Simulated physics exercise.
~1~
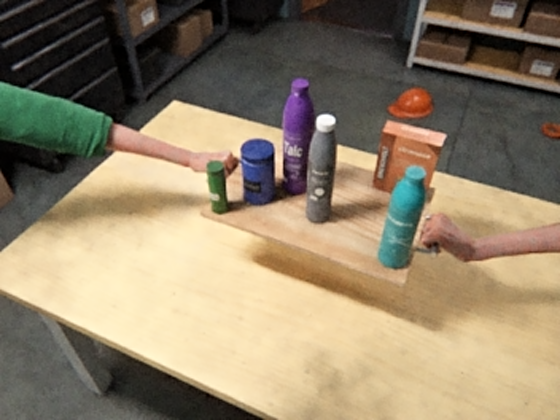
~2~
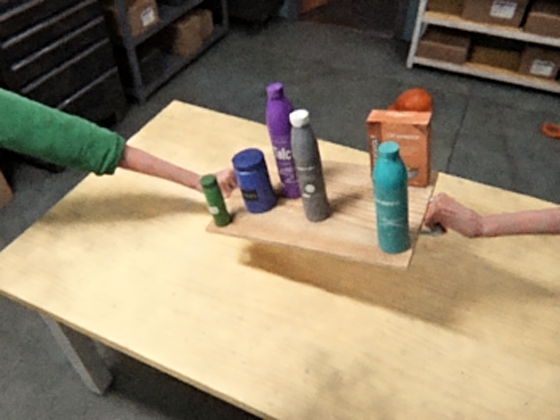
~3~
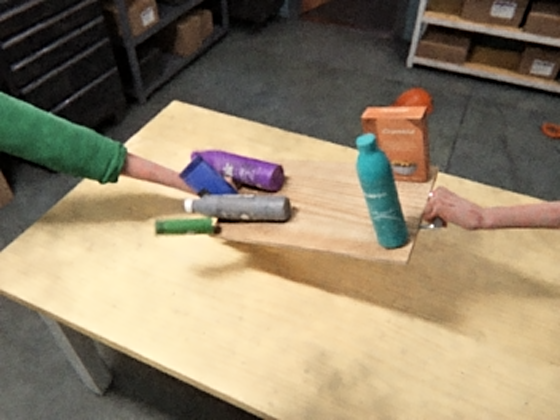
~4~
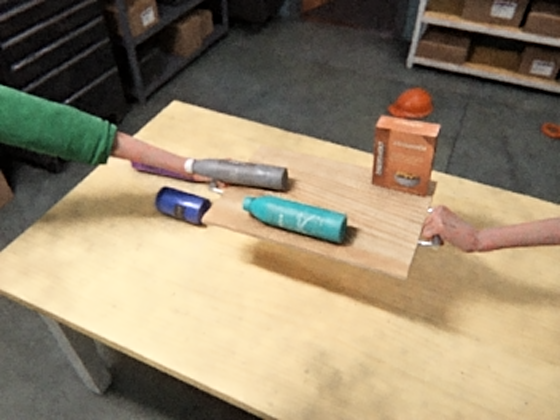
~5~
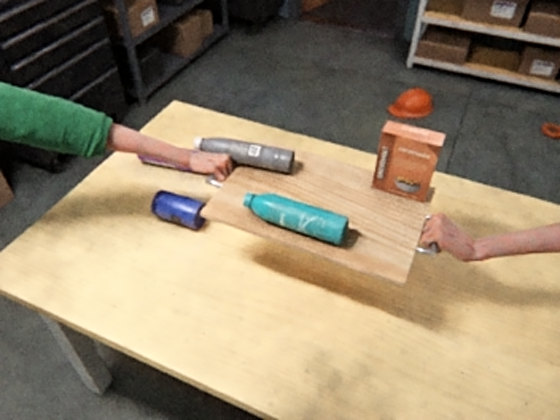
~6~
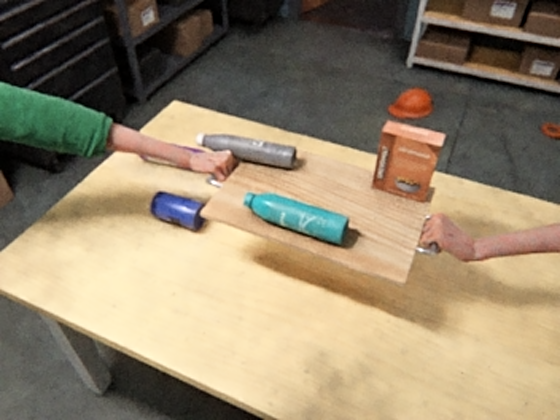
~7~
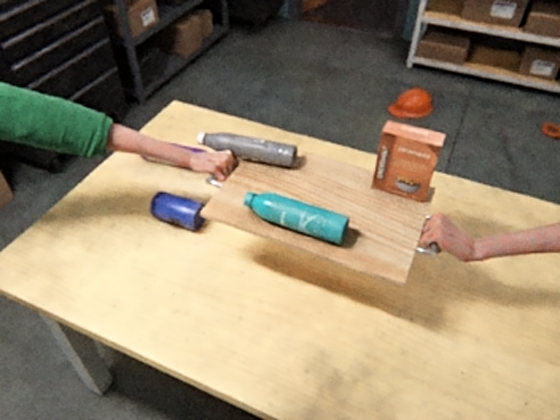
Two hands, the left one in a green sleeve, hold a flat wooden tray just above a pale table, seen from above in a storeroom with shelves of boxes behind. On the tray stand a small green shaker, a blue jar, purple, grey and turquoise bottles, and an orange packet. The left edge dips, and the shaker, jar, purple bottle and grey bottle lean, then topple leftward. The turquoise bottle falls after them. The tray levels, leaving the grey and turquoise bottles lying on it and the packet upright, while the blue jar and purple bottle lie off its left side.
